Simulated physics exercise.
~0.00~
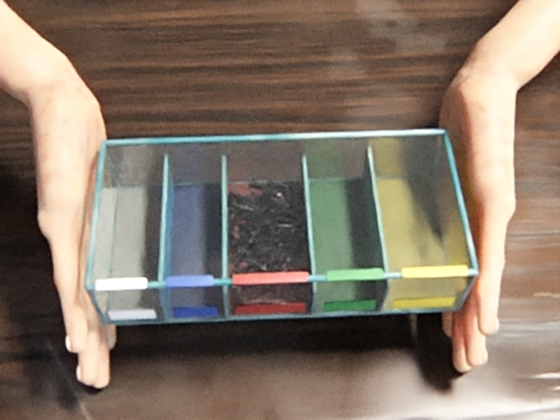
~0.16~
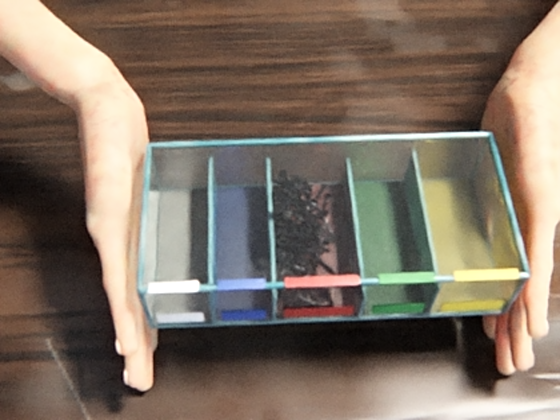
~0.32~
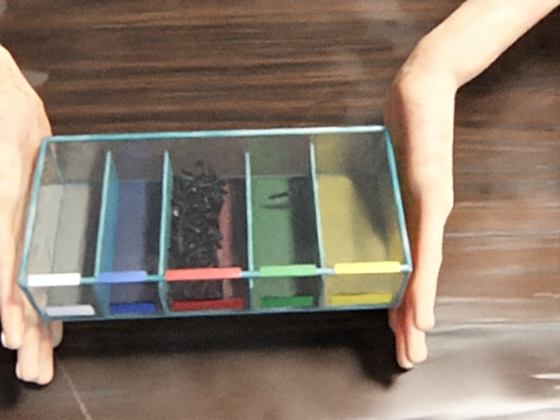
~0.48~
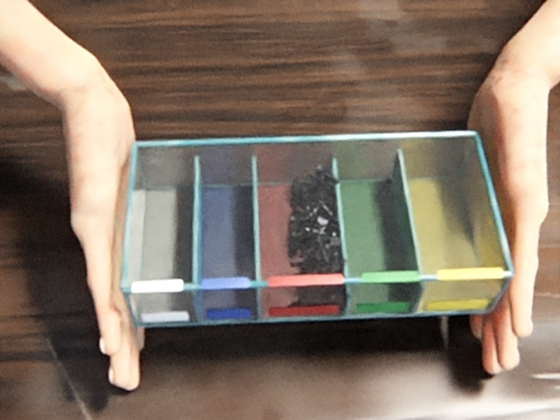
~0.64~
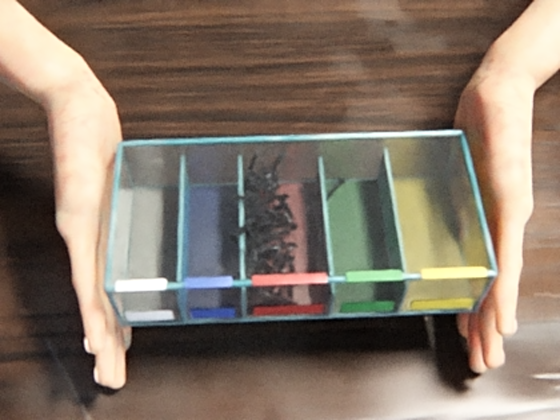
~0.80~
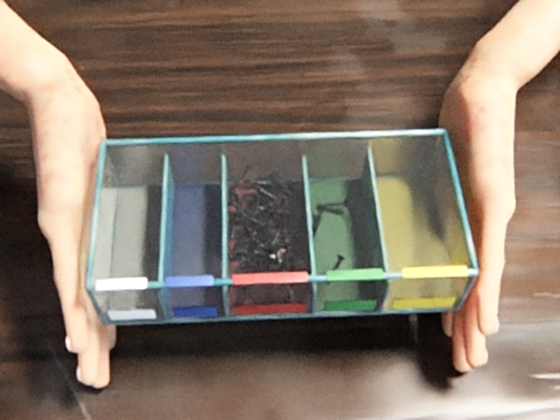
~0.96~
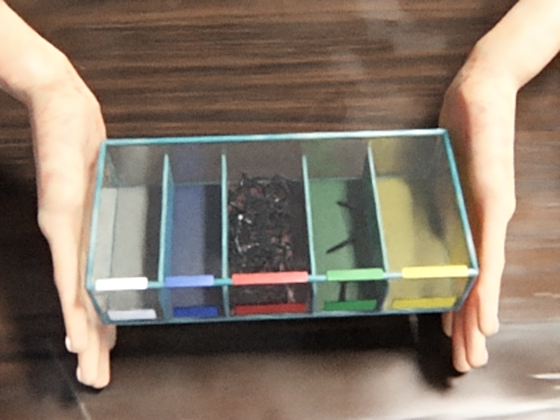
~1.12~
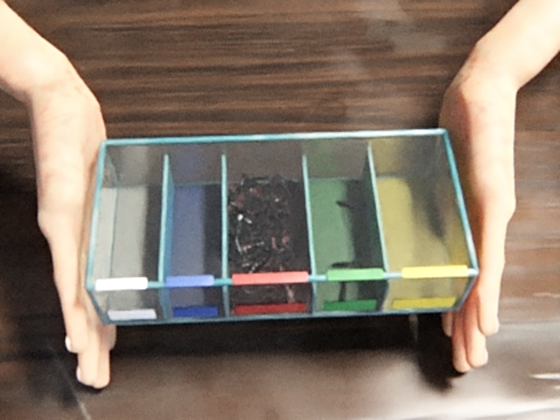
The clip opens on two hands holding a clear, lidded box over a dark wooden table, its five compartments marked white, blue, red, green and yellow, with a heap of small black screws in the red one. The hands slide the box right, then left, and the screws bunch up while a few show in the green section. It swings right again, pressing the heap toward the green side, then moves back left and settles where it began. At the end, the box rests level, with nearly all the screws in red and a few in green.
